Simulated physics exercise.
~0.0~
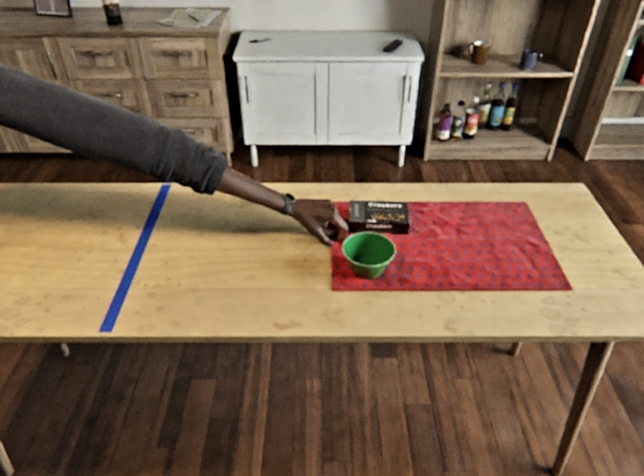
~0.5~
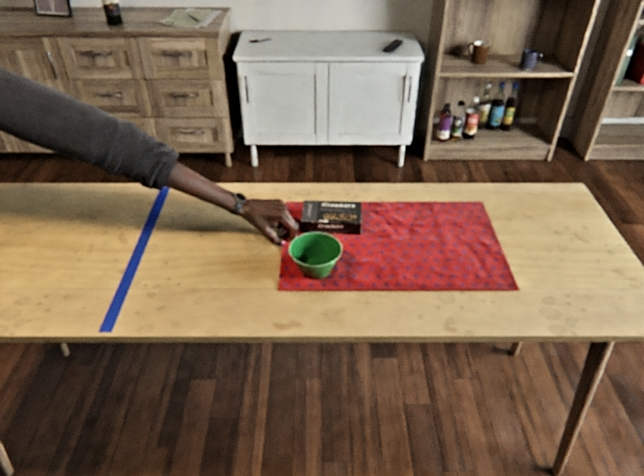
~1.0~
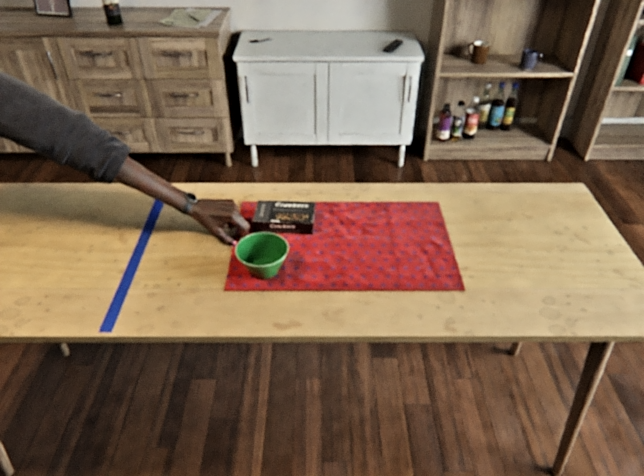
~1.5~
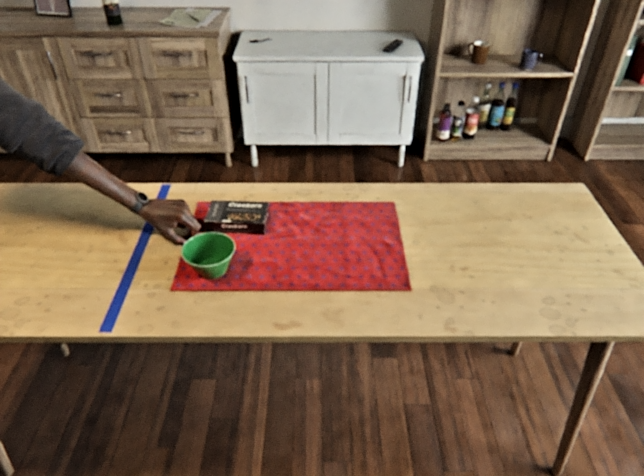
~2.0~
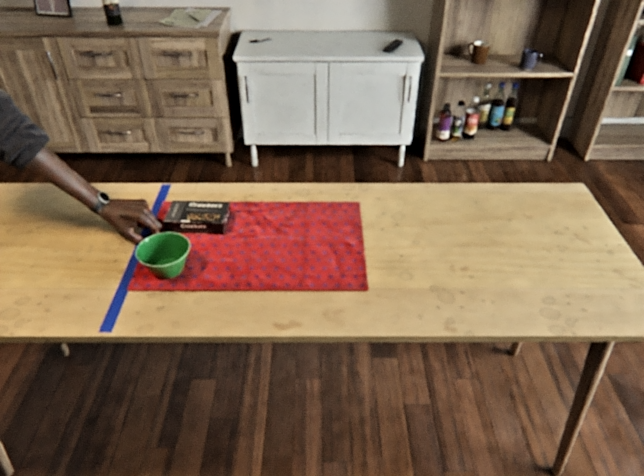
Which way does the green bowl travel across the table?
The green bowl travels to the left, riding on the red cloth as the hand pulls it.
